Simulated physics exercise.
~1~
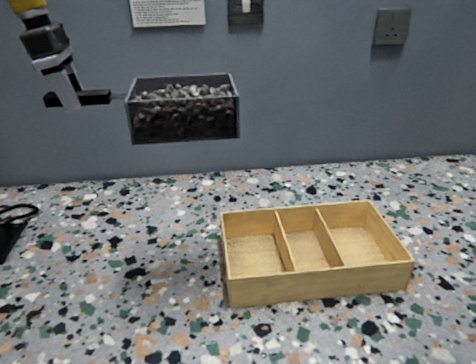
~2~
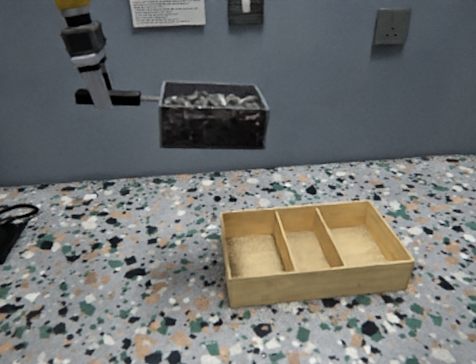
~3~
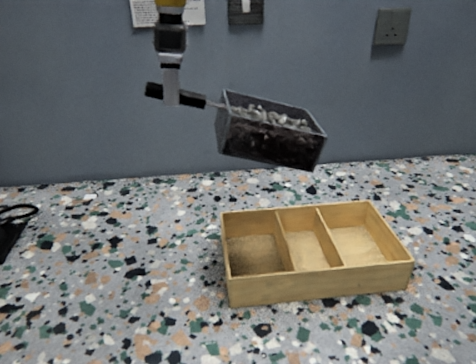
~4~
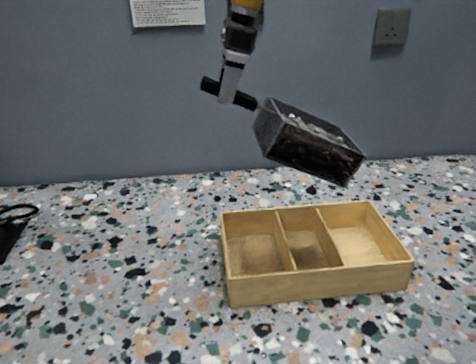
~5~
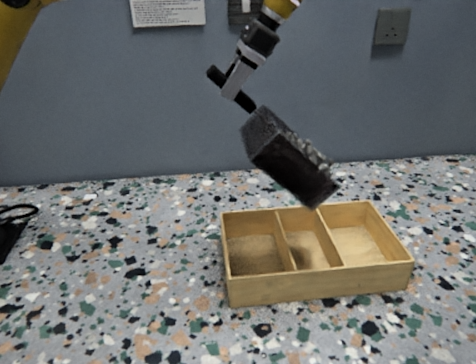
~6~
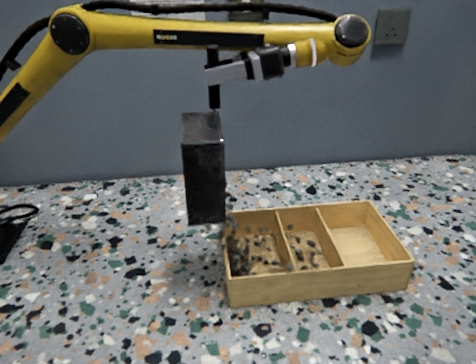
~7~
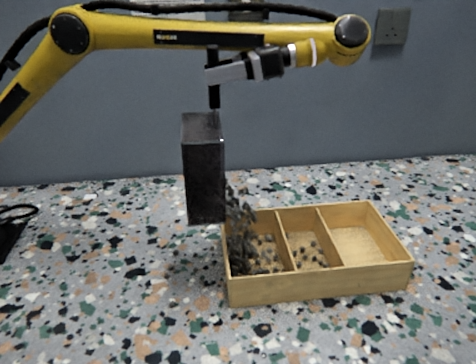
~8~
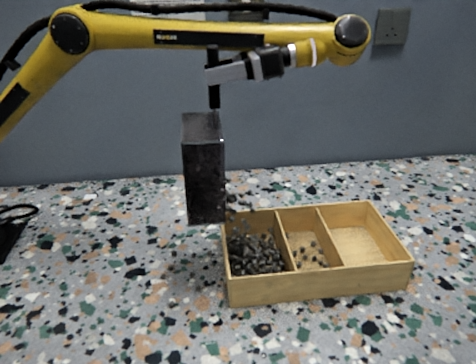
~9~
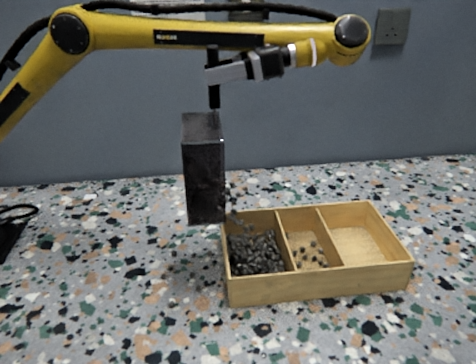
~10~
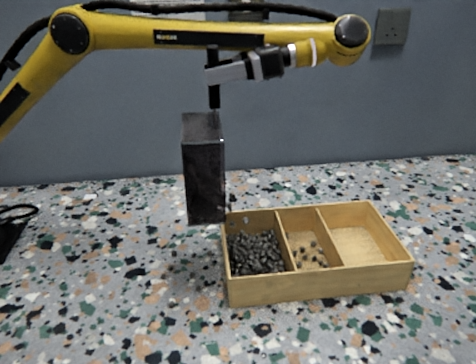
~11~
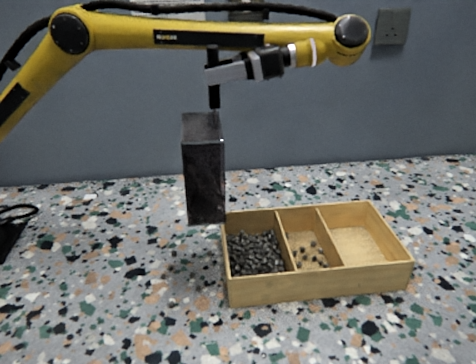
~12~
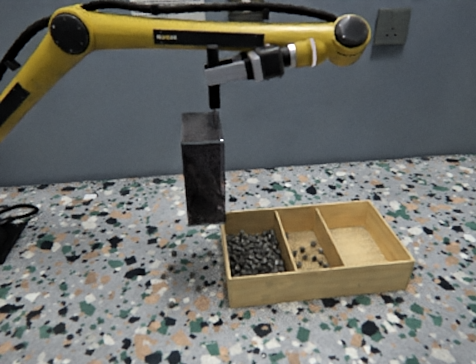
A robotic arm with yellow links carries an open dark box of small grey pebbles rightward before a blue-grey wall, seen from the front and slightly above. Below, a pale wooden crate with three compartments sits on a speckled terrazzo surface. The box tips toward the right as it travels over the crate, then swings back left while turning until it stands on end beside the crate's left edge. Pebbles pour into the left compartment, with a few scattering into the middle one. The flow stops, leaving the left compartment well covered, the right one empty, and the arm still.
